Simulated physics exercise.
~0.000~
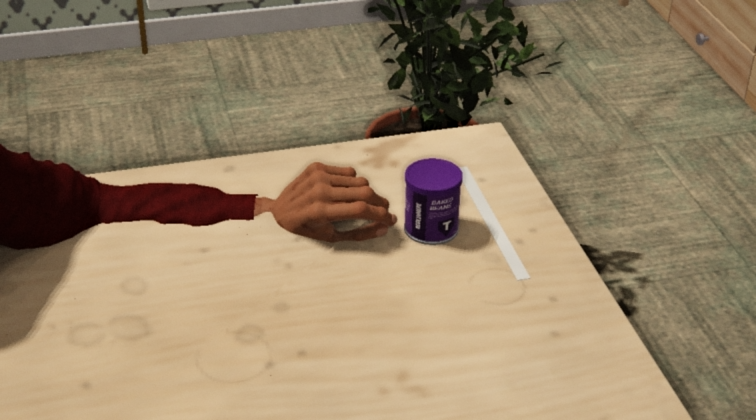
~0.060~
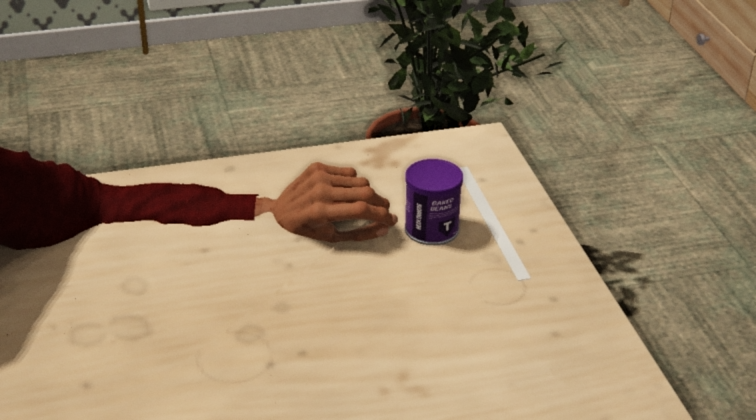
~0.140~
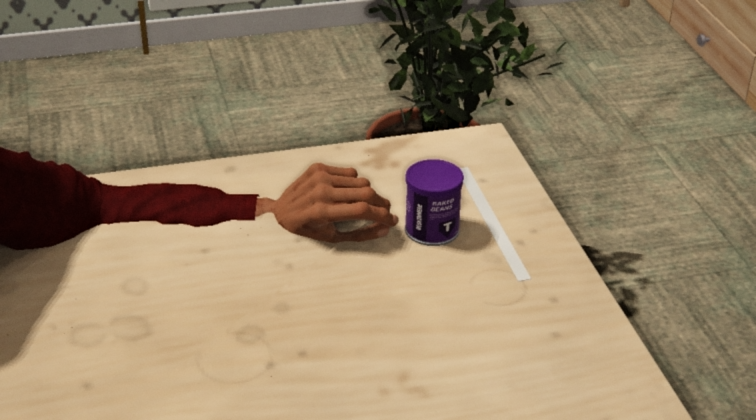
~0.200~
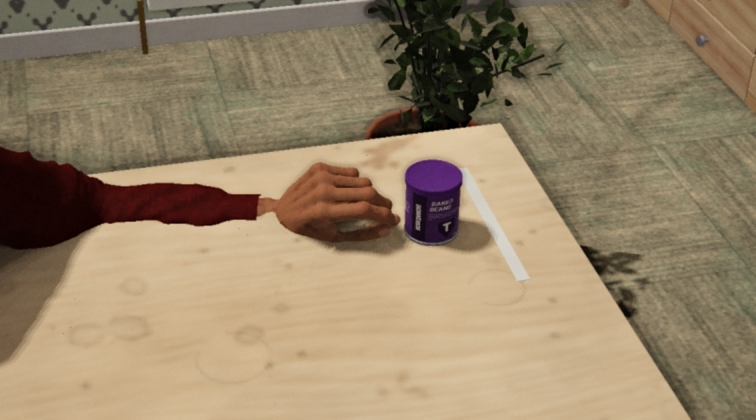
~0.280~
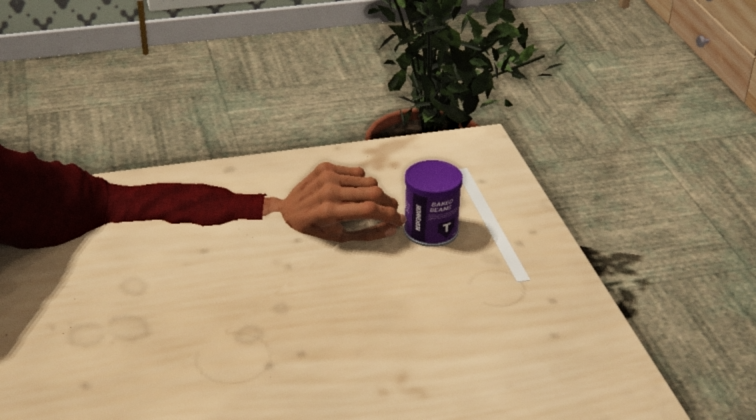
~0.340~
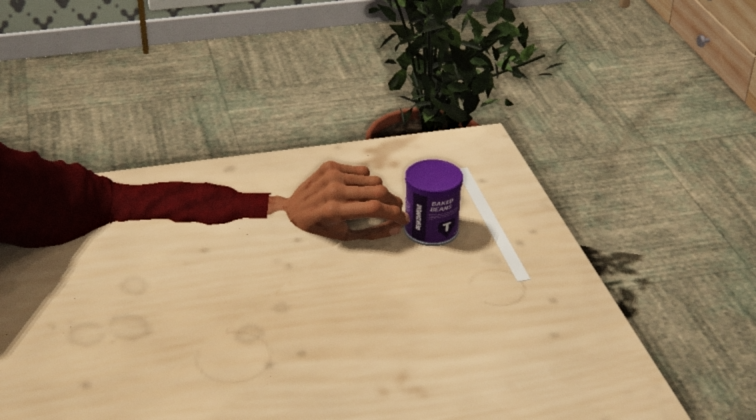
On a light wooden table near a strip of white tape, a hand in a dark red sleeve rests beside a purple pot, then shifts slightly right toward it, while the pot stays almost still.
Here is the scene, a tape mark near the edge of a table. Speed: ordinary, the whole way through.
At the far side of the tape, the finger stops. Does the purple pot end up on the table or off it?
So the purple pot remains on the tabletop.
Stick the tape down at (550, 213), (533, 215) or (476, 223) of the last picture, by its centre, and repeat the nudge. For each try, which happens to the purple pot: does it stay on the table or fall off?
Note - try 1 lost over the side, try 2 lost over the side, try 3 safe on top.
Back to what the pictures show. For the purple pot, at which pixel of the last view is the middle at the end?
Roughly at (526, 190).
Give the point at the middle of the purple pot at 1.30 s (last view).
(498, 194).
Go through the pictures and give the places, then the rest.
The first picture shows purple pot (432, 202).
The second picture shows purple pot (433, 202).
The third picture shows purple pot (434, 203).
The fourth picture shows purple pot (433, 203).
The fifth picture shows purple pot (433, 204).
The sixth picture shows purple pot (433, 203).
After 0.80 s, purple pot moved a little near (463, 198).
After 1.30 s, purple pot moved about its own width near (498, 194).
At rest (2.3 s), the purple pot remains on top, near (526, 190).
